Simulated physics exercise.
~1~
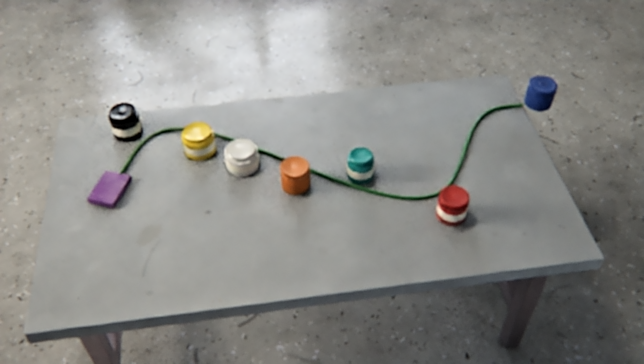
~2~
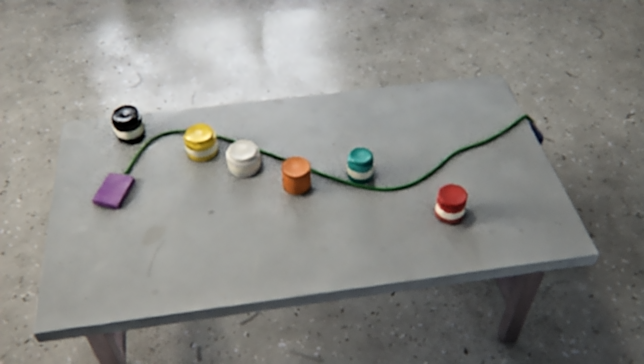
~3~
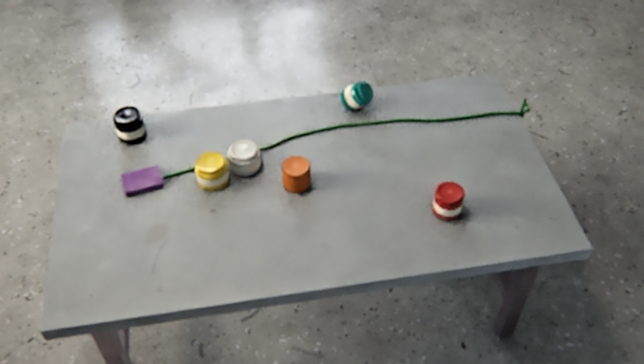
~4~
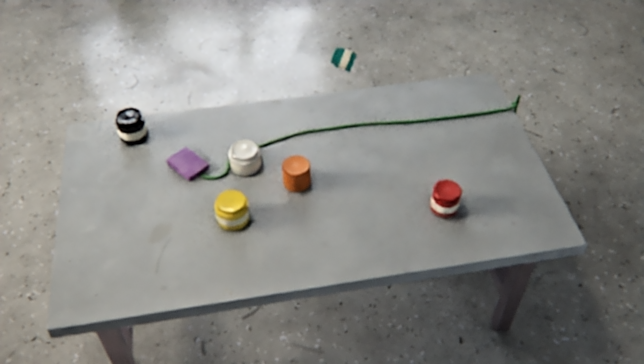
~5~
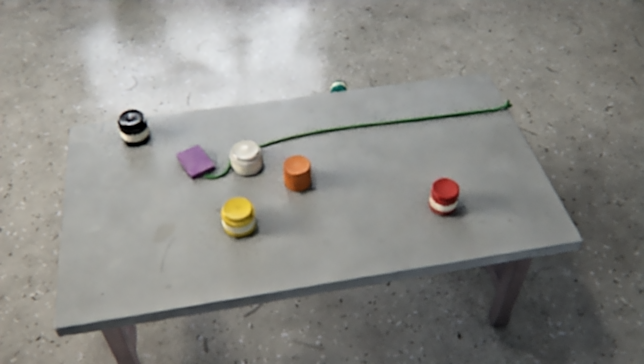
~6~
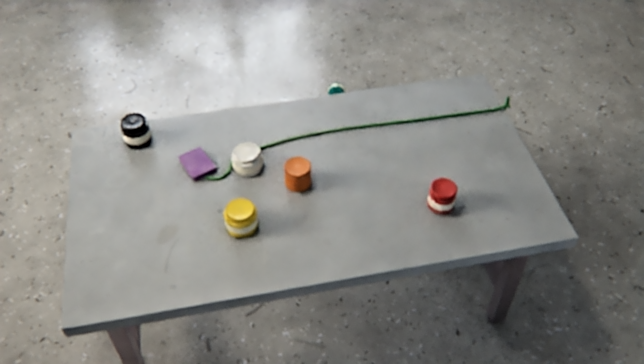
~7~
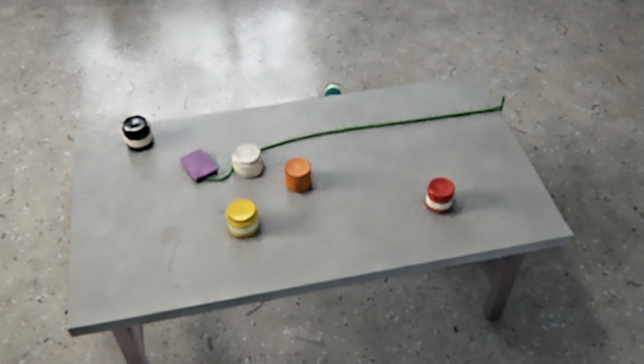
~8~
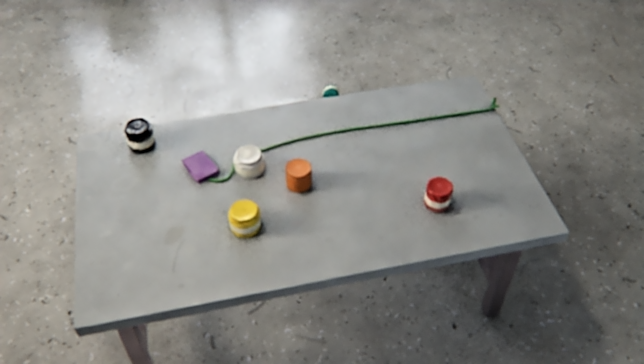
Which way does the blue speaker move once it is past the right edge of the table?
It moves down, dropping past the right edge of the table until it is out of sight.
At the start, a green cable winds among several jars on a grey table, linking a flat purple object on the left to a blue speaker at the right edge. The speaker drops past the edge and out of sight, and the cable pulls straighter. As it tightens, it sweeps the teal jar, tipping, over the far edge, while the purple object slides right and the yellow jar is pushed towards the front. The purple object stops beside the white jar. At the end, the teal jar is just visible beyond the far edge, and the other jars remain on the table.
